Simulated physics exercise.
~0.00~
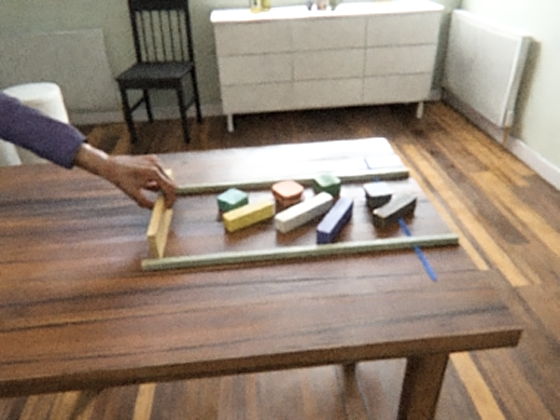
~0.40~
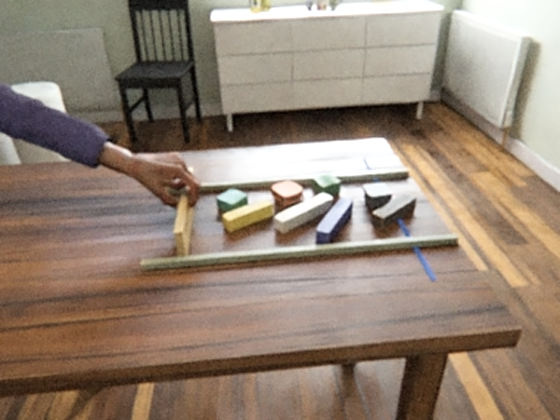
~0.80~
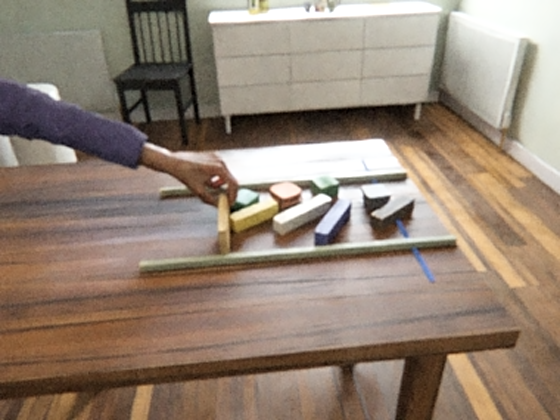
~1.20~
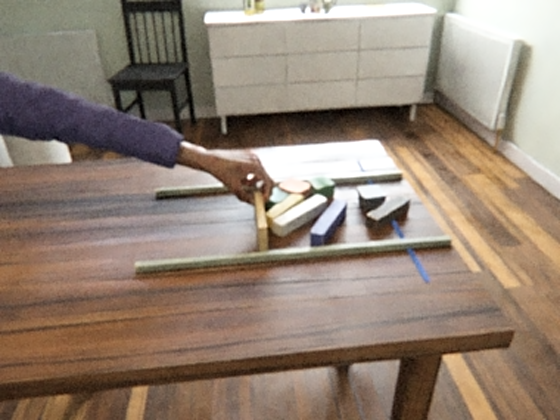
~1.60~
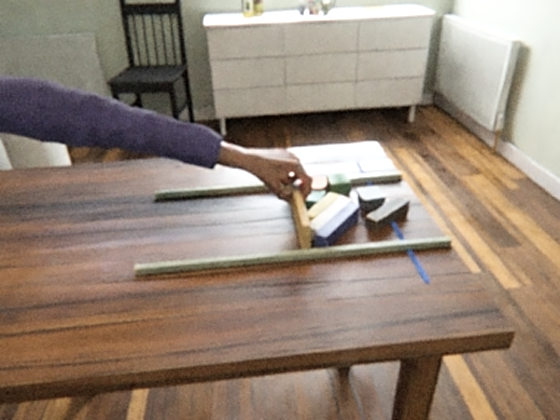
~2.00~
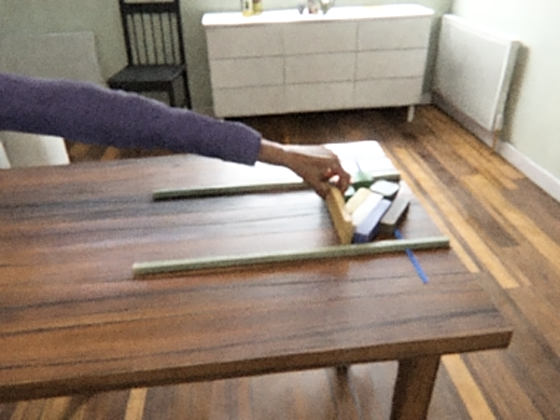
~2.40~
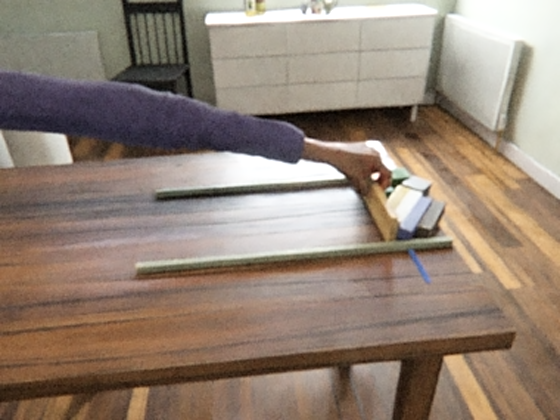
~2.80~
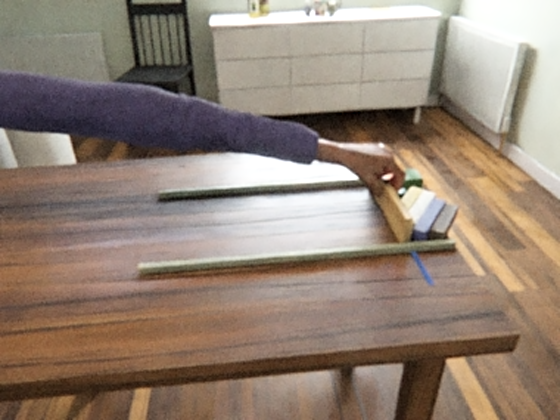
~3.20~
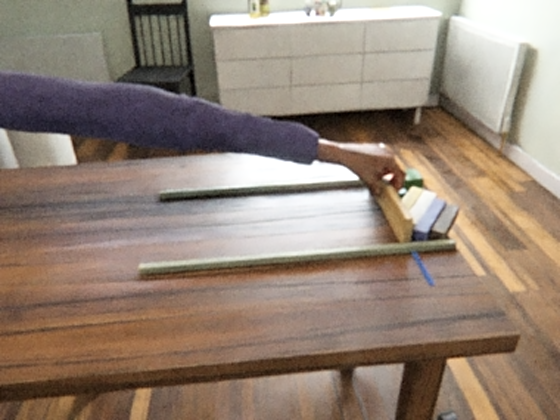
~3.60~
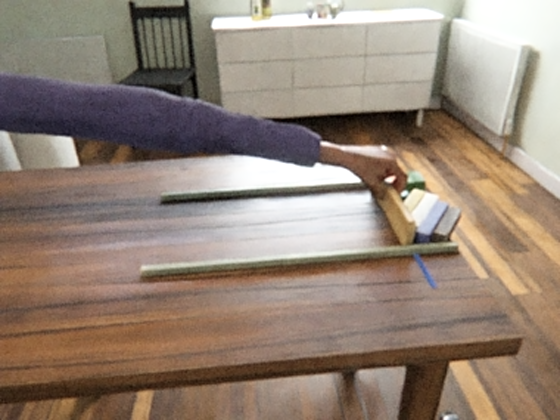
A hand in a purple sleeve holds a small upright wooden board at the left end of a brown wooden table, seen from slightly above in a room with a white dresser and a dark chair. Ahead lie yellow, white, blue, green, reddish, grey and dark pieces between two pale green strips, with blue tape near the right edge. The hand slides the board rightward, gathering the yellow and green pieces, then the white and blue ones. The crowded cluster is pushed past the tape to the table's edge. There the board stops, the grey piece gone from the tabletop, while the others in view stay bunched against it.
